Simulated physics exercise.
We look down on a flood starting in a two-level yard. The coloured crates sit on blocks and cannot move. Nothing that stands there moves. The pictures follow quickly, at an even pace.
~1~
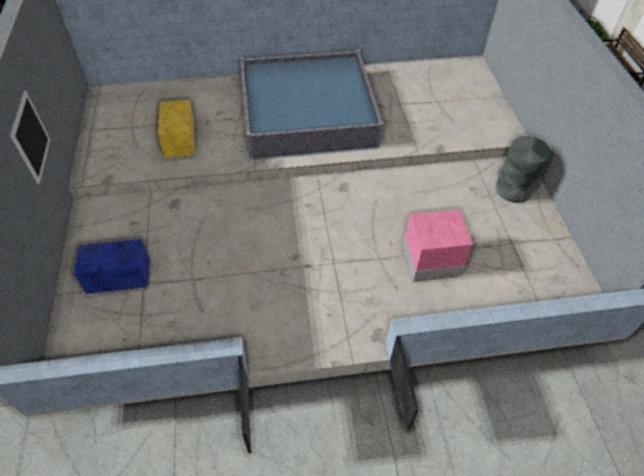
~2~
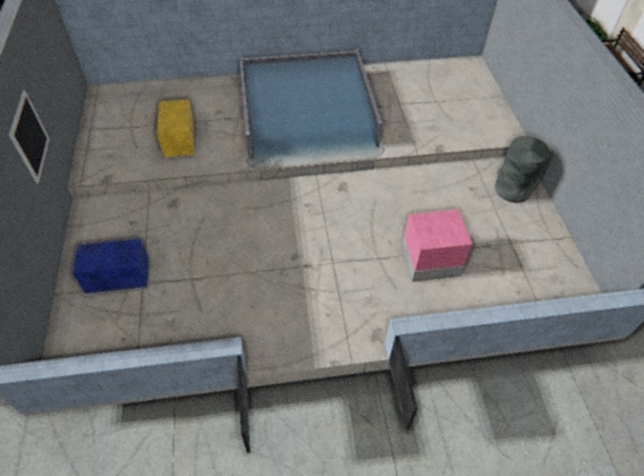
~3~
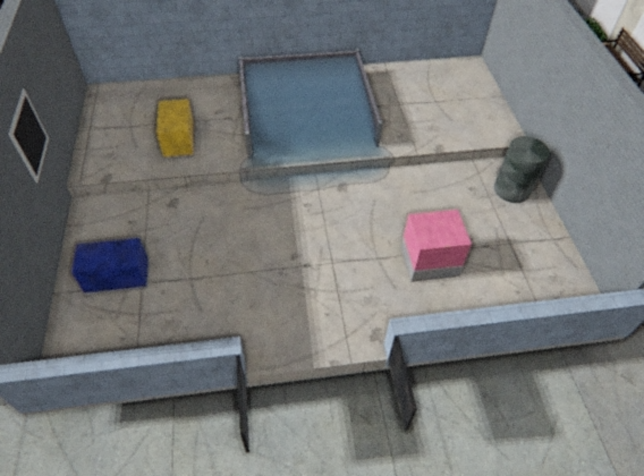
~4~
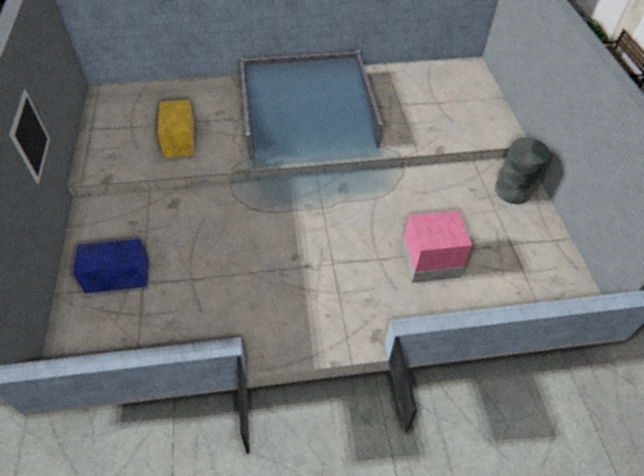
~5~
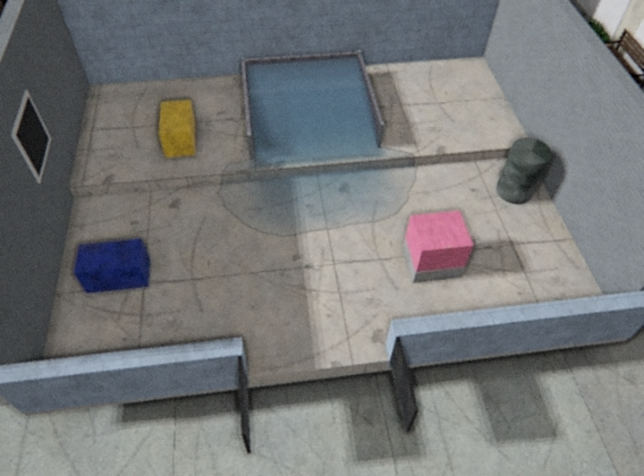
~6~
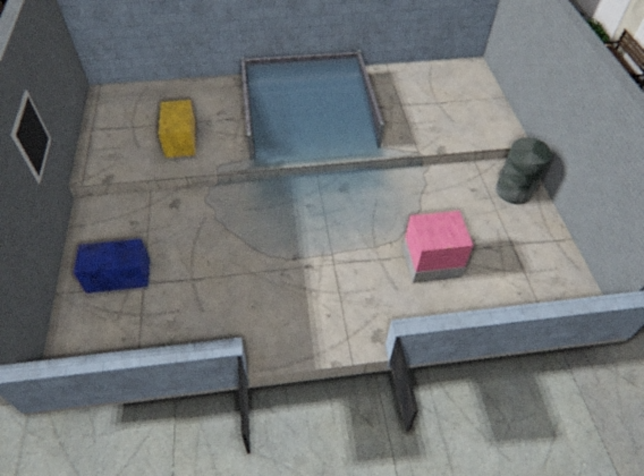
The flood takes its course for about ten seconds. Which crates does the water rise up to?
The blue crate gets wet; the pink crate stays dry; the yellow crate stays dry.
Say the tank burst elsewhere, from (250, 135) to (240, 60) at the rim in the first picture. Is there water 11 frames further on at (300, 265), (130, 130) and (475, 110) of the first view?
One after the other: No water, wet, dry.
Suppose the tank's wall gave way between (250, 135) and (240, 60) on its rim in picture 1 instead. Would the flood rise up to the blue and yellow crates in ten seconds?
My reading: Blue is soaked, yellow is wetted.
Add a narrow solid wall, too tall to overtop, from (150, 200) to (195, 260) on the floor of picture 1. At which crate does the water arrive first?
First comes the crate marked pink.
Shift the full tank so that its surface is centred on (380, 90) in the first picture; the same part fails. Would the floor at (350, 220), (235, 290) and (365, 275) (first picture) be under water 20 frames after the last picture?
In turn: Under water, covered, flooded.
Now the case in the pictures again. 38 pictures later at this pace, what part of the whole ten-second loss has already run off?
I make it 85 per cent.
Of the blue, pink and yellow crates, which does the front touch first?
The pink-painted one.
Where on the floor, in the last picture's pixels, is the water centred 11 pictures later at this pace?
Around (319, 186).
A moment on, water covers 30 % of the floor; the blue crate not reached, the pink crate water round its plinth, the yellow crate not reached.
Next, water covers 35 % of the floor; the blue crate water round its plinth, the pink crate water round its plinth, the yellow crate not reached.
Then, water covers 50 % of the floor; the blue crate water round its plinth, the pink crate water round its plinth, the yellow crate not reached.
Later, water covers 60 % of the floor; the blue crate water round its plinth, the pink crate water round its plinth, the yellow crate not reached.
In the end, water covers 65 % of the floor; the blue crate was topped, the pink crate stayed above the water, the yellow crate stayed above the water.
